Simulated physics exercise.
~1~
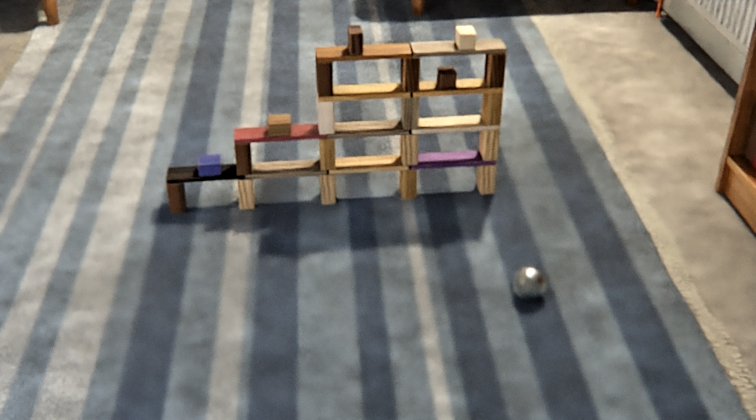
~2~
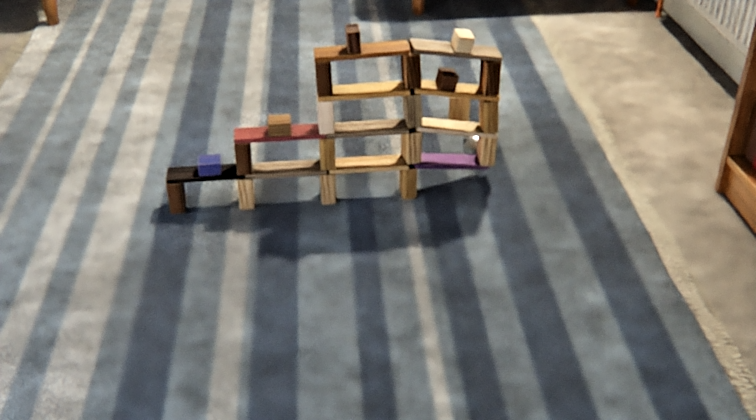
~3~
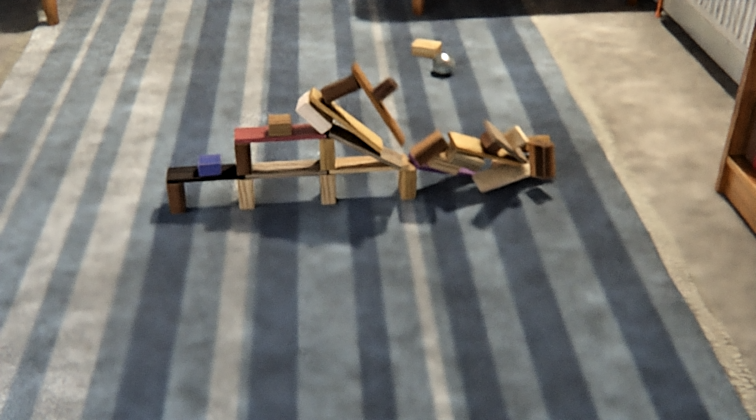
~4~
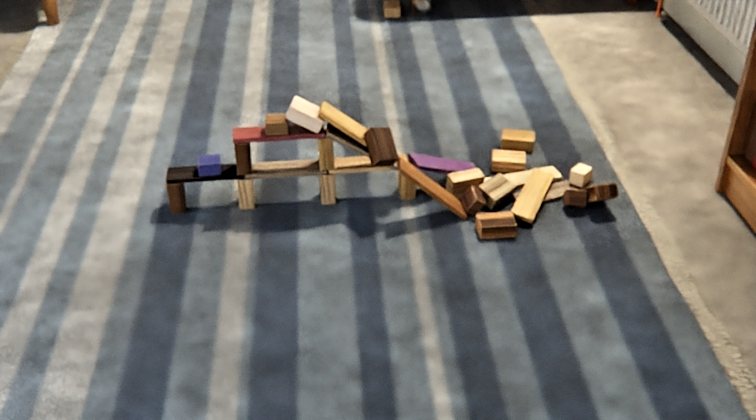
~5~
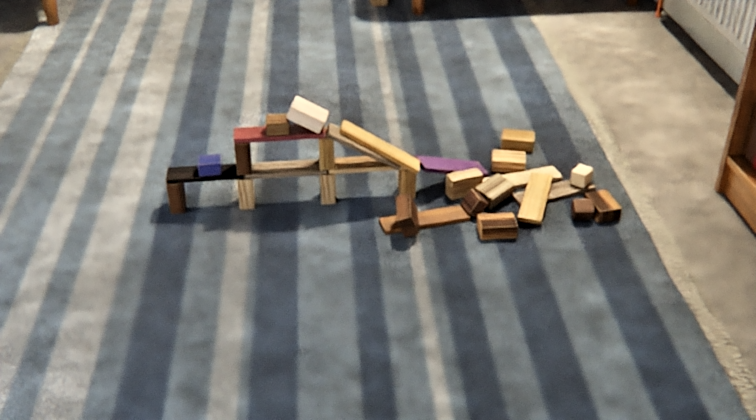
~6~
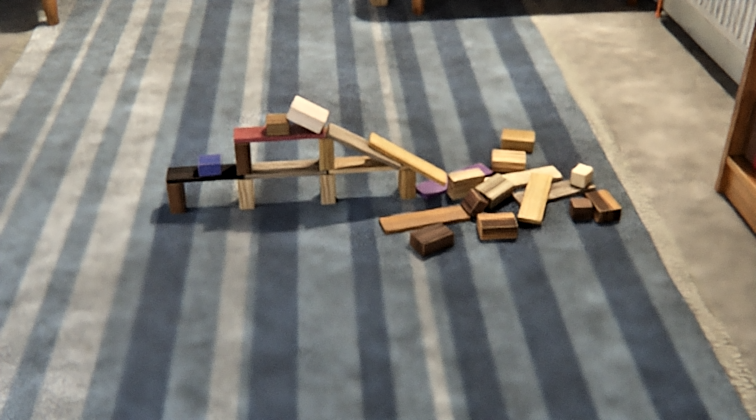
A wooden block building collapses on its right side after a steel ball rolls into it.
